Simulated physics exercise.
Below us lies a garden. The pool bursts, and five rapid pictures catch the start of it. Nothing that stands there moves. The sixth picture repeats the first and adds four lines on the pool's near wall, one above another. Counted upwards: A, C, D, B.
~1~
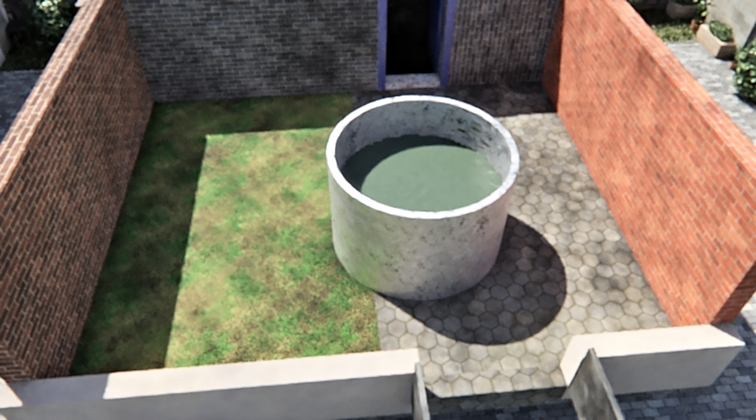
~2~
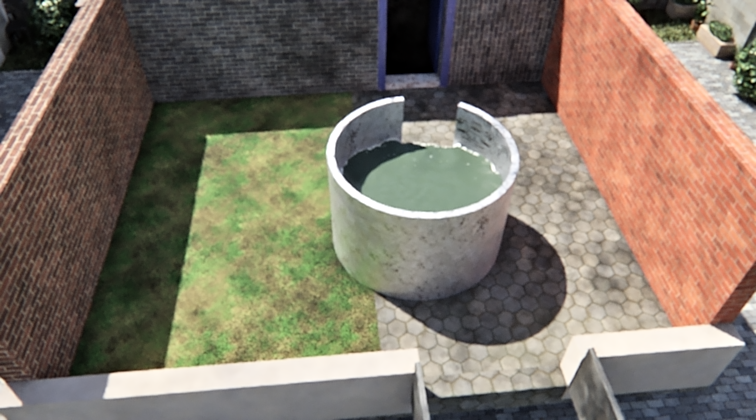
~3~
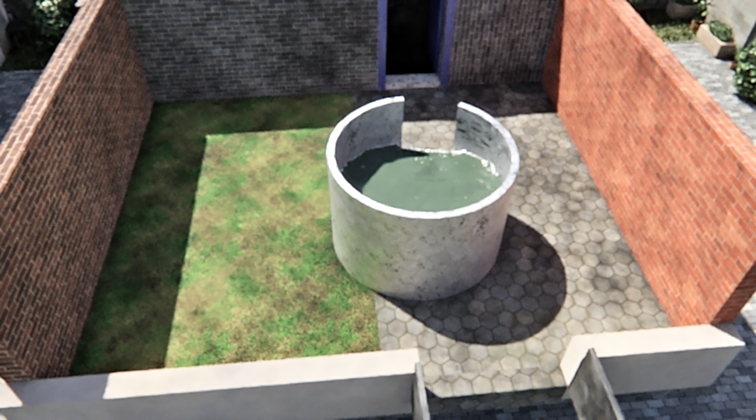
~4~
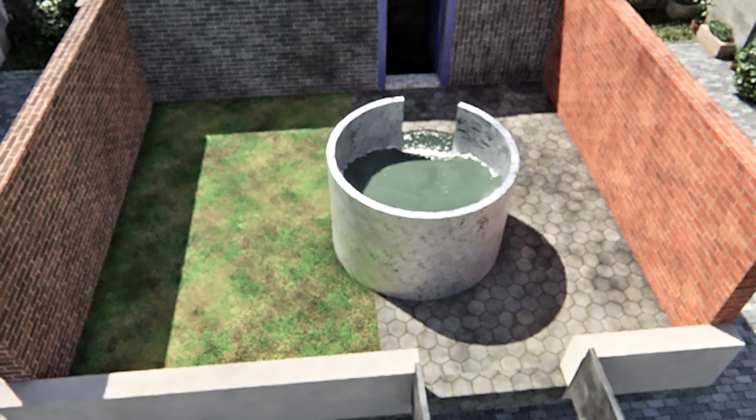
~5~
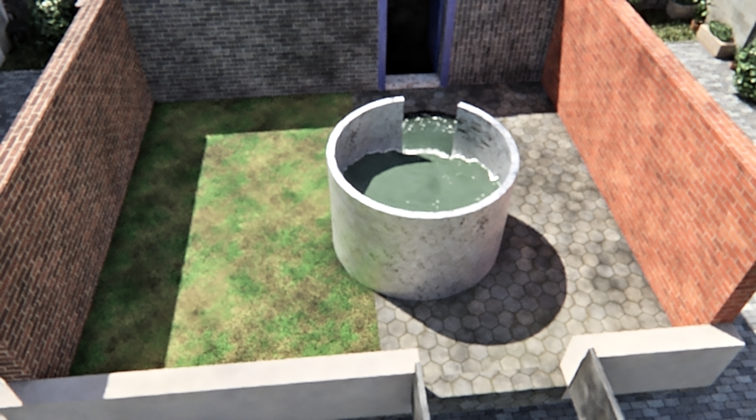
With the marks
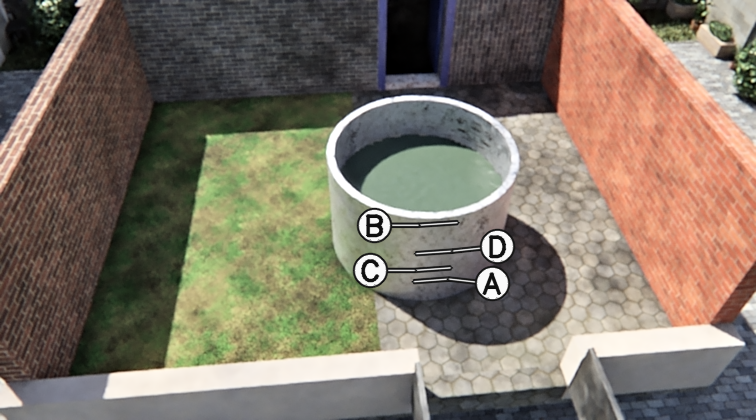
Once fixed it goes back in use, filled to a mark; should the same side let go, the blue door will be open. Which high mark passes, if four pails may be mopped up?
That is line A.
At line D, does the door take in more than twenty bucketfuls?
Yes.
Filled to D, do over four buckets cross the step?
Yes, it does.
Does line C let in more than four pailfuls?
Yes, that goes wrong.
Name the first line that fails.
Here it is line C.
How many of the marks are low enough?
One of the four.
In white, A at (431, 280); B at (437, 223); C at (432, 269); D at (434, 252); from the bottom up A, C, D, B.
With A, a splash gets over, under a bucket.
With B, dozens of bucketfuls pour in.
With C, about 9 bucketfuls get in.
With D, dozens of bucketfuls pour in.
